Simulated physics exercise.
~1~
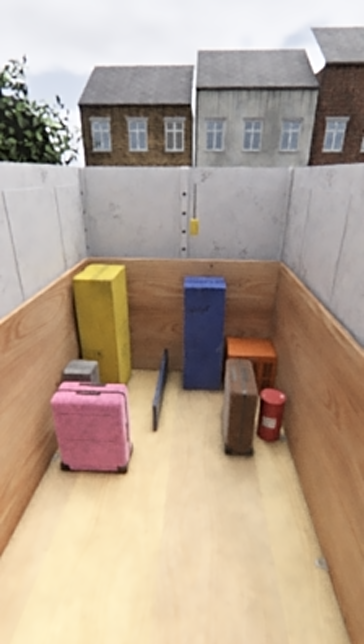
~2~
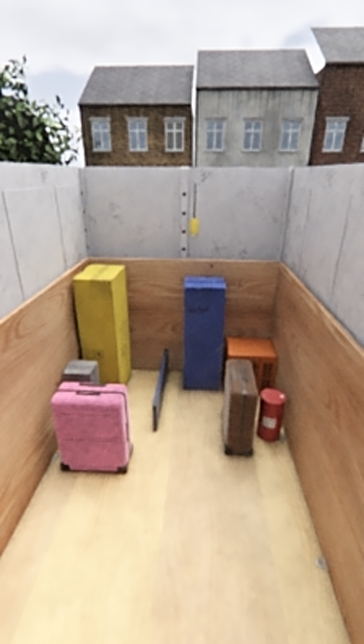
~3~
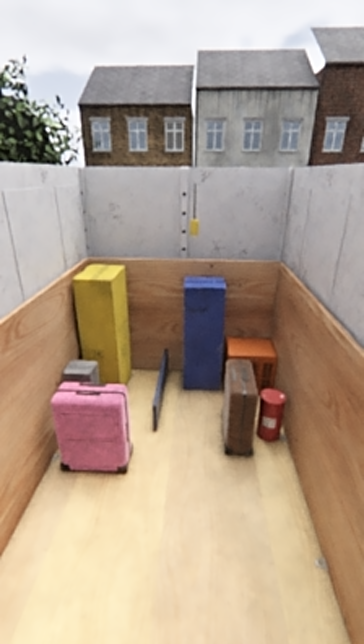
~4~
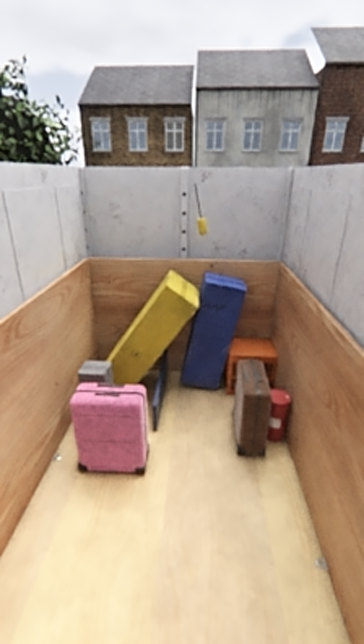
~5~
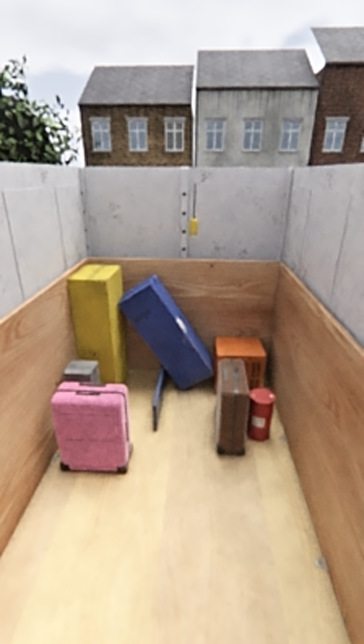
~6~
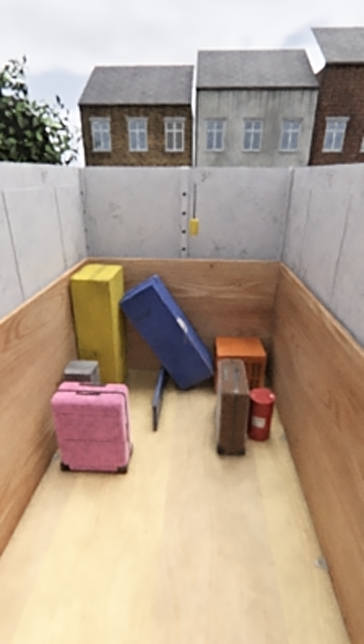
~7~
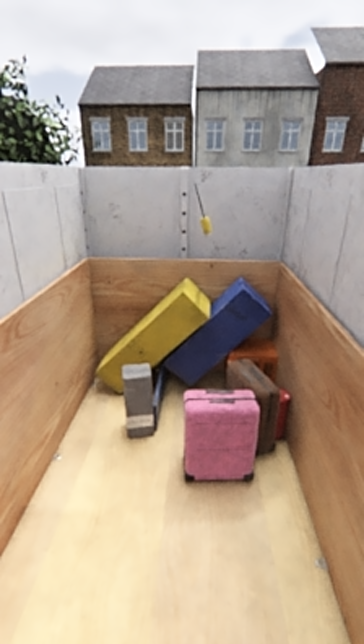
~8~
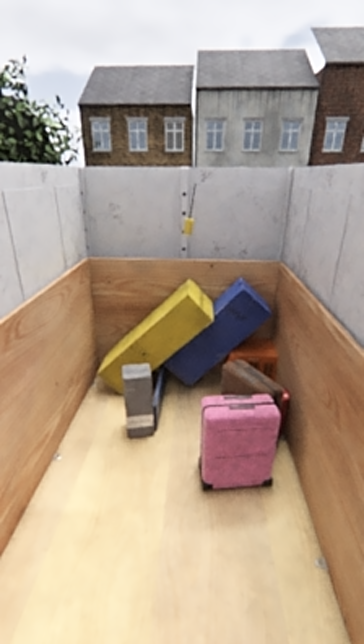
In the load bay of a van, the yellow box tipped right against the blue one, then stood upright again as the blue box leaned left, before both toppled rightward and the pink case slid right, ending upright near the brown case.
